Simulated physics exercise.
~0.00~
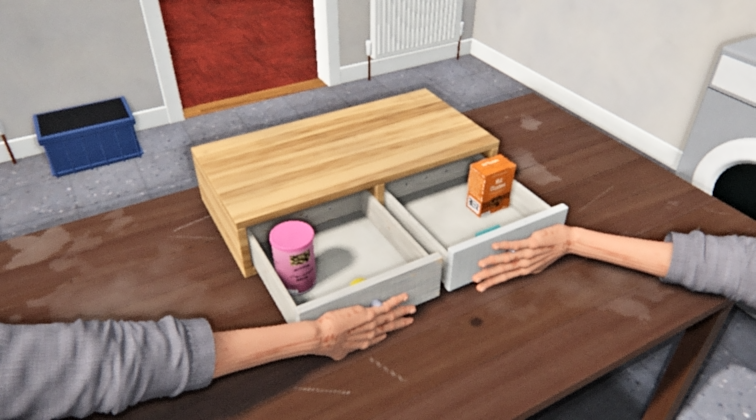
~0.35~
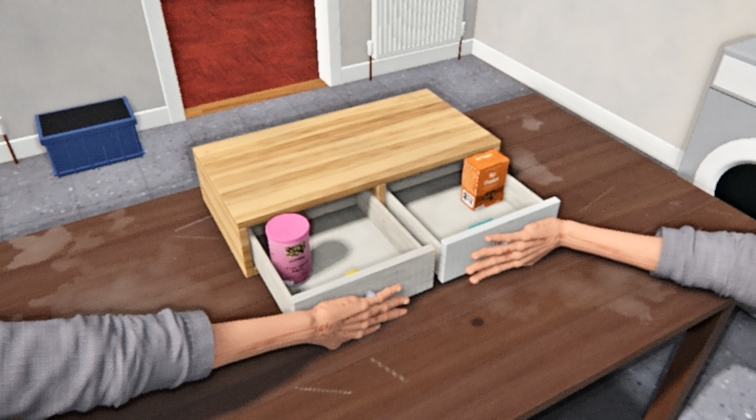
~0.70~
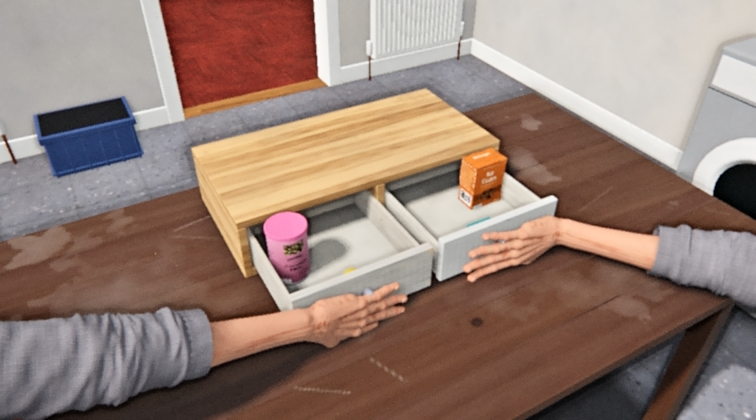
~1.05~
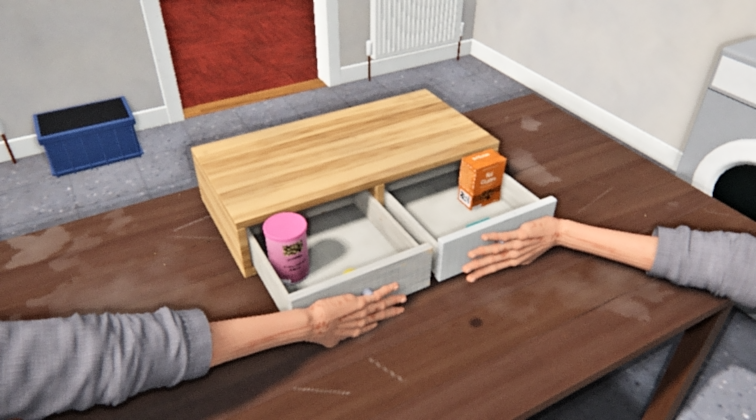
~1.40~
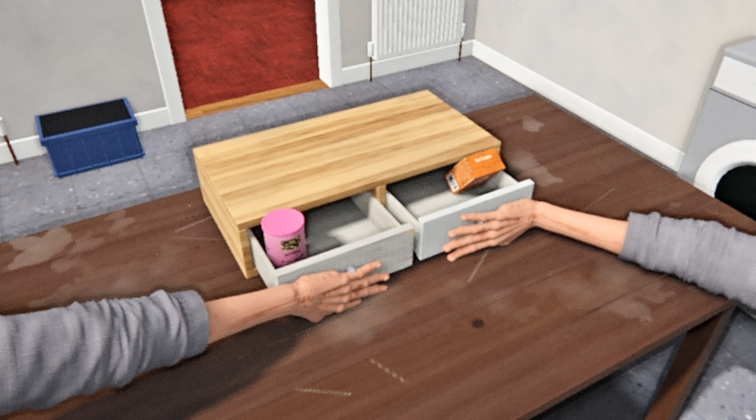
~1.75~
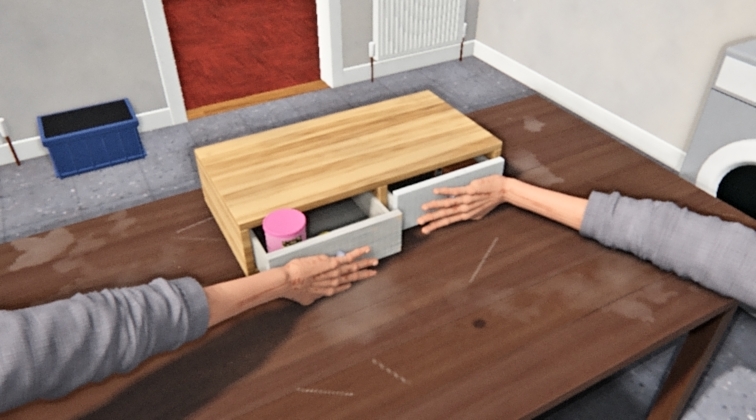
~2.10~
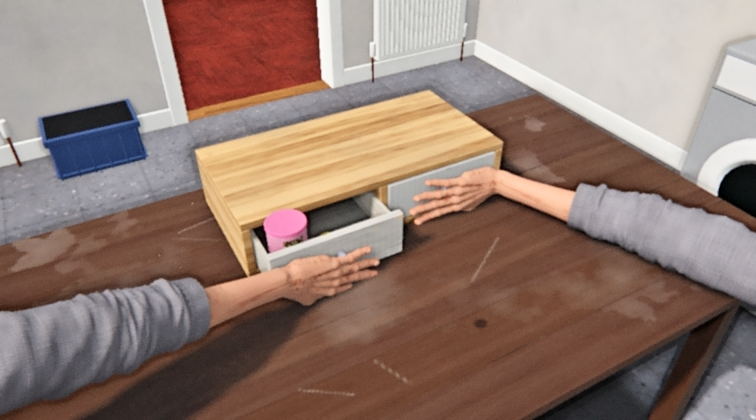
Two drawers in a wooden chest were pushed inward by a pair of hands, and the orange packet in the right one tipped over as it slid shut completely, while the left one, holding a pink tub, stayed partly open.
